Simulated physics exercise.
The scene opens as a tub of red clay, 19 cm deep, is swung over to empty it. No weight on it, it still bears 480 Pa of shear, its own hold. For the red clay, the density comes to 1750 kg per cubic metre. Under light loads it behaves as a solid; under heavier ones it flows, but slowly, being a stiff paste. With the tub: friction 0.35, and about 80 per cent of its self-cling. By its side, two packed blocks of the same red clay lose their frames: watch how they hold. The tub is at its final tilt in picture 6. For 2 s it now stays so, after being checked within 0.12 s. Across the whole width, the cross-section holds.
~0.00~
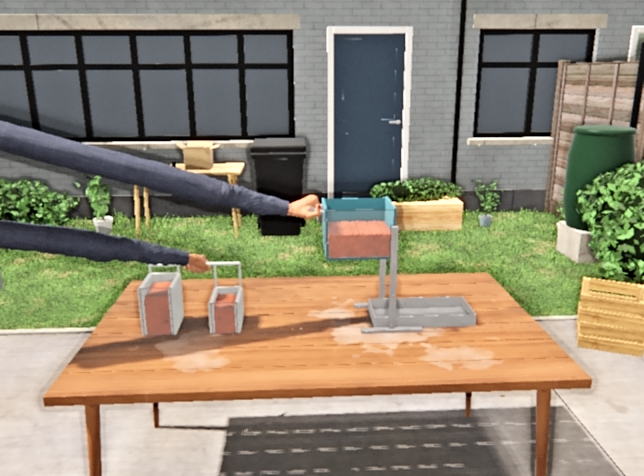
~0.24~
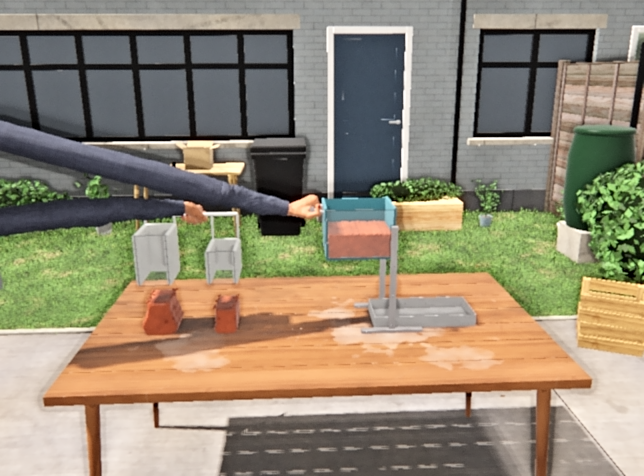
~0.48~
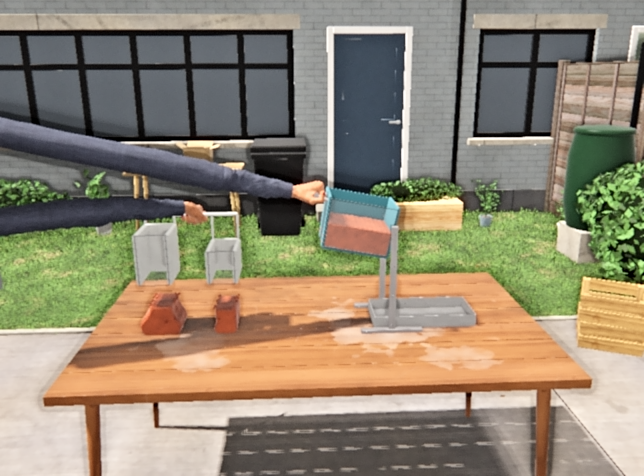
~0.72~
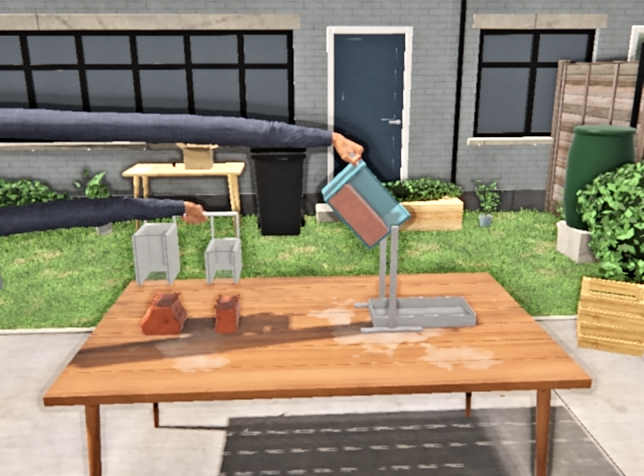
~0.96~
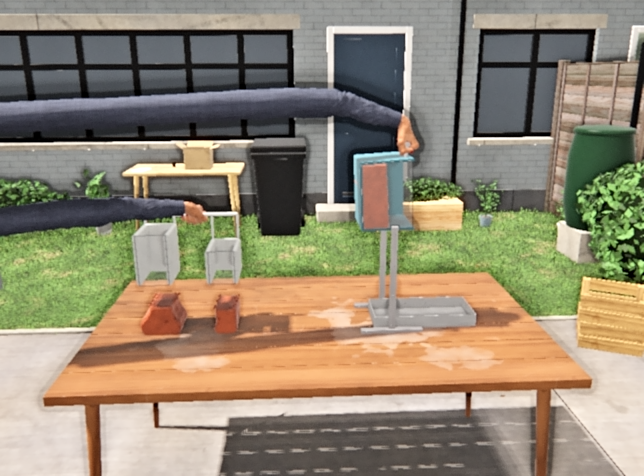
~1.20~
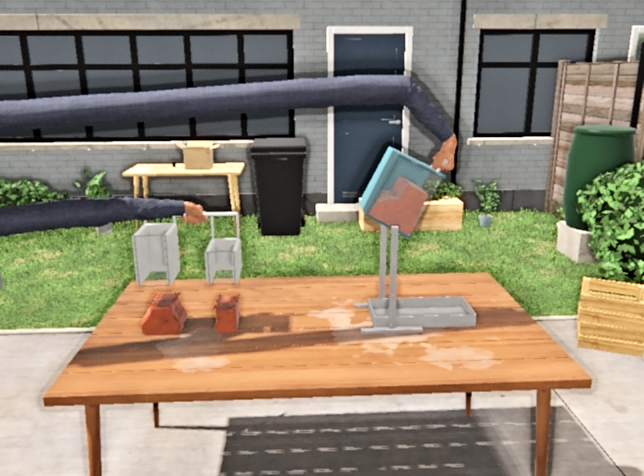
We see one hand lift two clear casings off red clay blocks on a table, which slump slightly, while another hand then swings a blue tub on a stand up and over rightward, the red clay inside shifting.
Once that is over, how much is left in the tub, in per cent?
10 %.
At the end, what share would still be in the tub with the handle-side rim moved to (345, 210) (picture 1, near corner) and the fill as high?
The tub would end up holding some 12 % of it.
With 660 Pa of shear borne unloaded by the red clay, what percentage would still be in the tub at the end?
Around 12 per cent.
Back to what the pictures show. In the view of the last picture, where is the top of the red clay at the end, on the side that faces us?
Somewhere near (374, 208) in the last view.
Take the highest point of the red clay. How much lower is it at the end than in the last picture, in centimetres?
About 8 cm.
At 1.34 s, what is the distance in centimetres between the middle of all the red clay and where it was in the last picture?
Distance: About 13 cm.
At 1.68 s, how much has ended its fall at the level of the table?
Some 60 % has got all the way down.
After 1.34 s, the tub is at 117 degrees and holds 39 %.
After 1.51 s, the tub is at 117 degrees and holds 13 %.
After 1.68 s, the tub is at 117 degrees and holds 10 %.
After 1.85 s, the tub is at 117 degrees and holds 10 %.
After 3.20 s, at the end, the tub is at 117 degrees and holds 10 %.
